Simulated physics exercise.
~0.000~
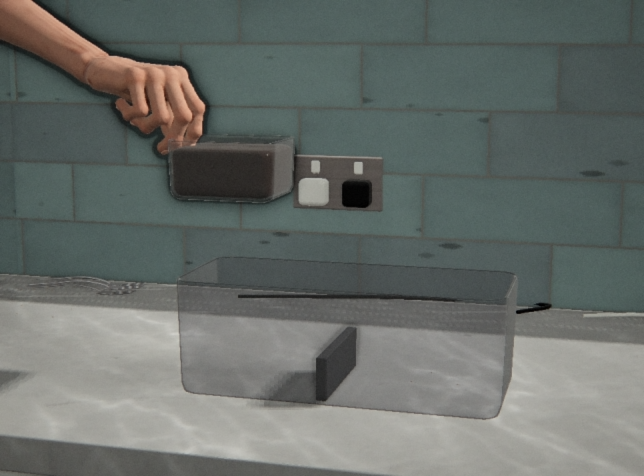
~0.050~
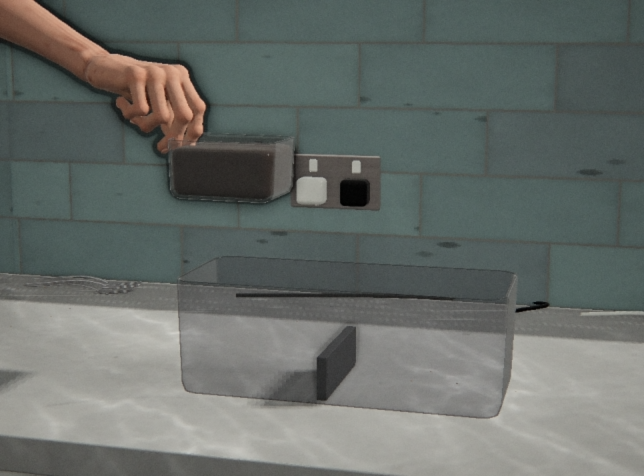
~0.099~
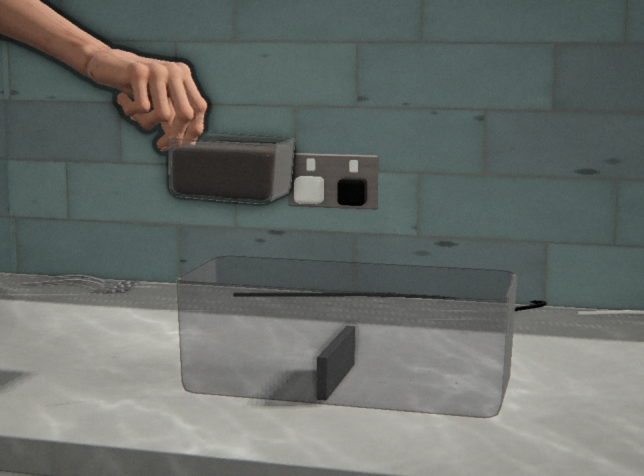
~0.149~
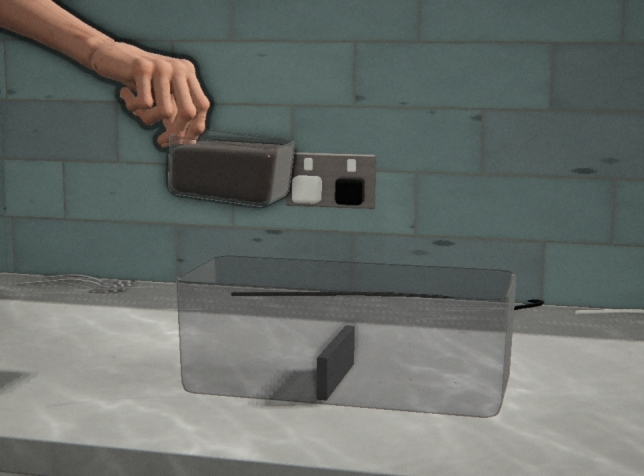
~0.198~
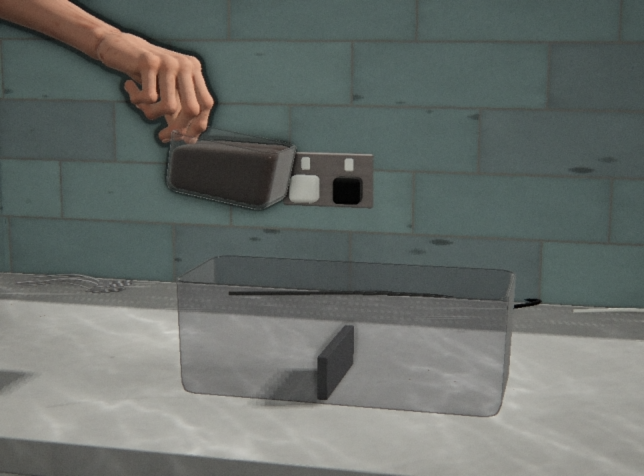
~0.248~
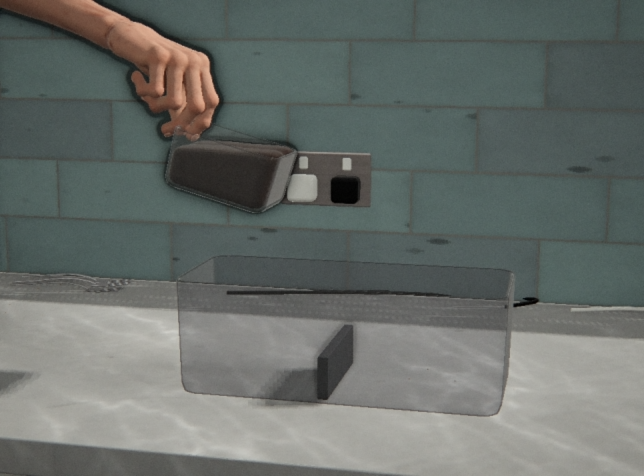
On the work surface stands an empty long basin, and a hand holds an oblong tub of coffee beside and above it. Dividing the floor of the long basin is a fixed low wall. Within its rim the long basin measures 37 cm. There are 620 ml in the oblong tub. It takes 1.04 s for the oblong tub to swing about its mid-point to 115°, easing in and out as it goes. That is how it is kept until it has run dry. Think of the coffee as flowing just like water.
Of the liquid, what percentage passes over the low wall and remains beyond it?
The far part has about 61 per cent.
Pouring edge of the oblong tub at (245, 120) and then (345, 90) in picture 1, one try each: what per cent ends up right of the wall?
Respectively about 5 and 95 percent.
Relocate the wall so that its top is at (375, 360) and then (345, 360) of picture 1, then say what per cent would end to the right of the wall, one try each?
I'd put it at about 5 per cent for the first and about 55 per cent for the second.
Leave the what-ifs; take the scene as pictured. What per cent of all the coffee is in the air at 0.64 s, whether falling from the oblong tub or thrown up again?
Close to 38 per cent, I'd say.
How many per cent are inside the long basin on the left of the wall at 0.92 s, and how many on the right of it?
Near 30 on the left, 60 on the right.
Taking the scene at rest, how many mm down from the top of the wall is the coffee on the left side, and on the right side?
Looks like roughly 40 mm on the left and roughly 36 mm on the right.
After 0.64 s the tilt is 77° and 33 per cent is still to pour, 5 is left of the wall and 25 right of it.
After 0.92 s the tilt is 111° and 4 per cent is still to pour, 31 is left of the wall and 61 right of it.
After 1.22 s the tilt is 115° and 0 per cent is still to pour, 38 is left of the wall and 61 right of it.
After 1.54 s the tilt is 115° and 0 per cent is still to pour, 38 is left of the wall and 61 right of it.
In the end 38 per cent lies left of the wall, 61 right of it and 1 outside.
